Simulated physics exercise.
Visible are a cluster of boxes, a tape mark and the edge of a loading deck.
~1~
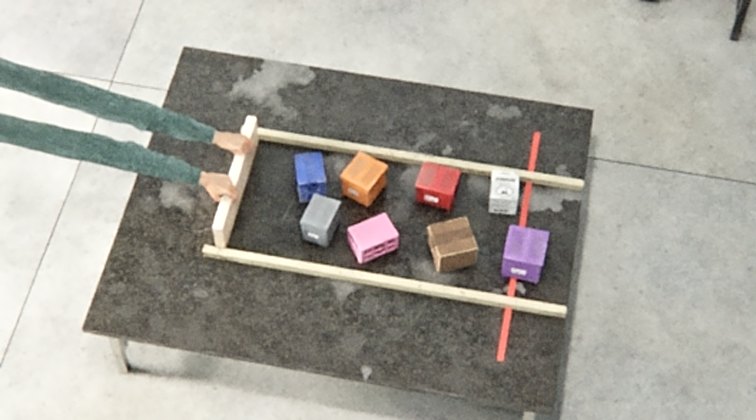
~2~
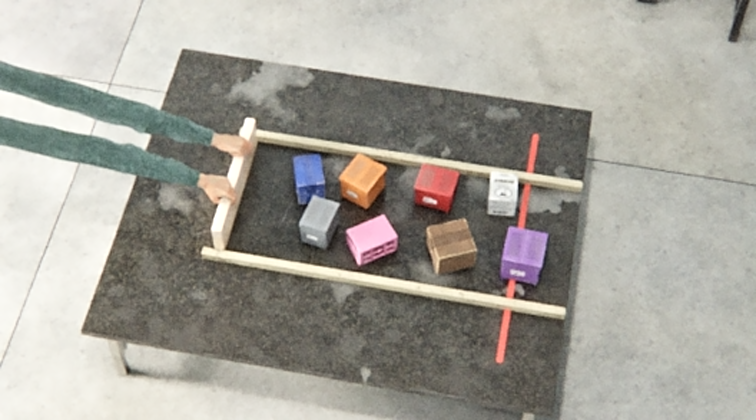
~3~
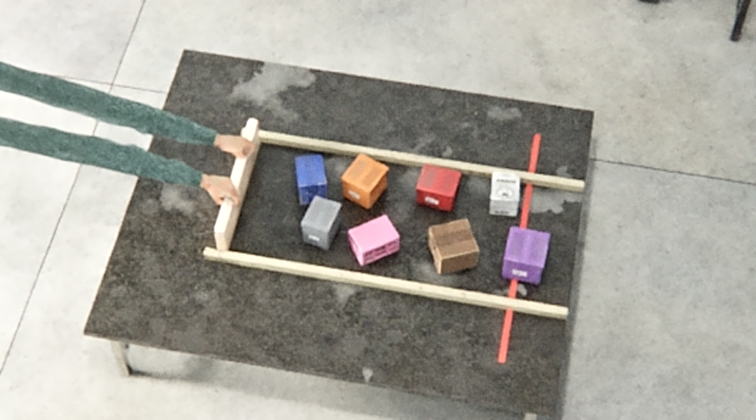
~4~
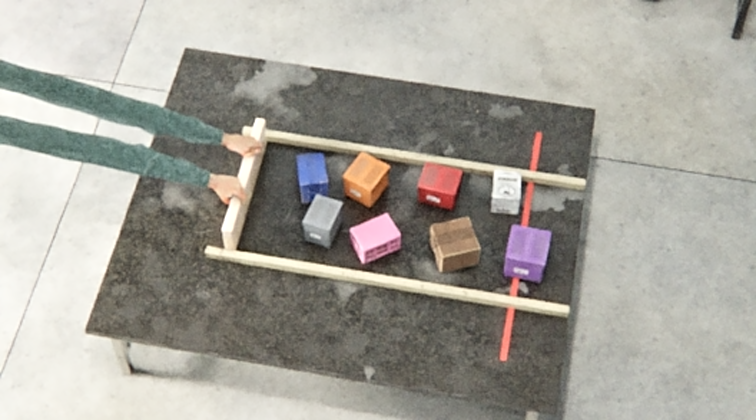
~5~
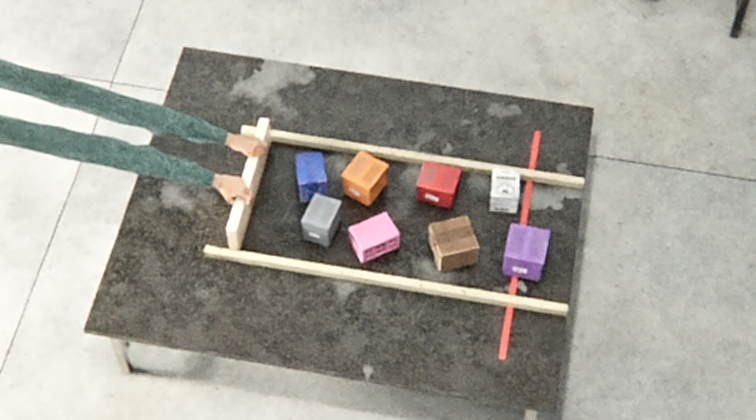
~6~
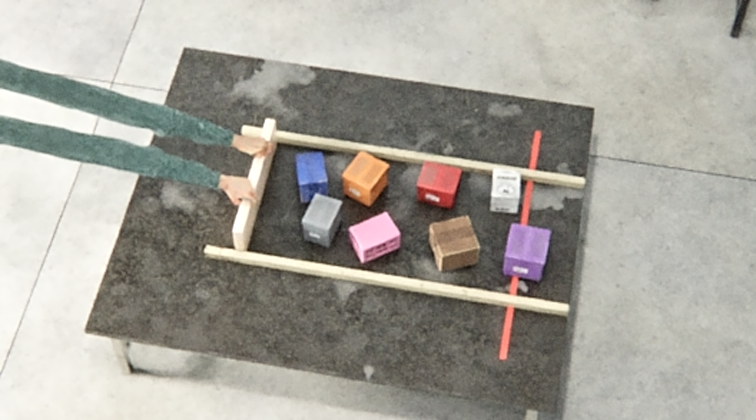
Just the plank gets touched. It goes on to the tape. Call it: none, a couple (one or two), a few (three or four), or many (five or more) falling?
Call: A few.
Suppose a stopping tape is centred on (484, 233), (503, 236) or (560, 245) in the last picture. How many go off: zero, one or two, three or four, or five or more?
Going through the places as listed, I'd say just one or two, then three to four, then five or more.
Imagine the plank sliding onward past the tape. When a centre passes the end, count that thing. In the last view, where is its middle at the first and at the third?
For the first, roughly (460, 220); for the next, roughly (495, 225).
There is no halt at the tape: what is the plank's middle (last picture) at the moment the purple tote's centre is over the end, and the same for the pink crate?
I'd put it close to (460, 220), and close to (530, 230) for the other one.
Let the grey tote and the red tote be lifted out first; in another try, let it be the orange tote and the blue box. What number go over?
First 2, second 2.
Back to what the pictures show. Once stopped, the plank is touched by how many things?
2 in contact.
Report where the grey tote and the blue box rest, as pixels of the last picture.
The one named first is at (533, 254), the next at (539, 215).
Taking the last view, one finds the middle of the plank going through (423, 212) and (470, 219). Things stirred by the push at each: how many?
First position 8; second position 8.
Soon after, none off yet; purple tote at rest near (526, 253); white box at rest near (505, 191); brown box at rest near (454, 244).
After that, none off yet; purple tote displaced a little near (536, 255); white box displaced a little near (522, 193); brown box displaced about its own width near (496, 244).
And then, none off yet; purple tote displaced about its own width near (586, 262); white box displaced well along near (589, 200); brown box displaced well along near (547, 247).
In the end, the number that fall off is three or four; gone, red tote, brown box, white box and purple tote.
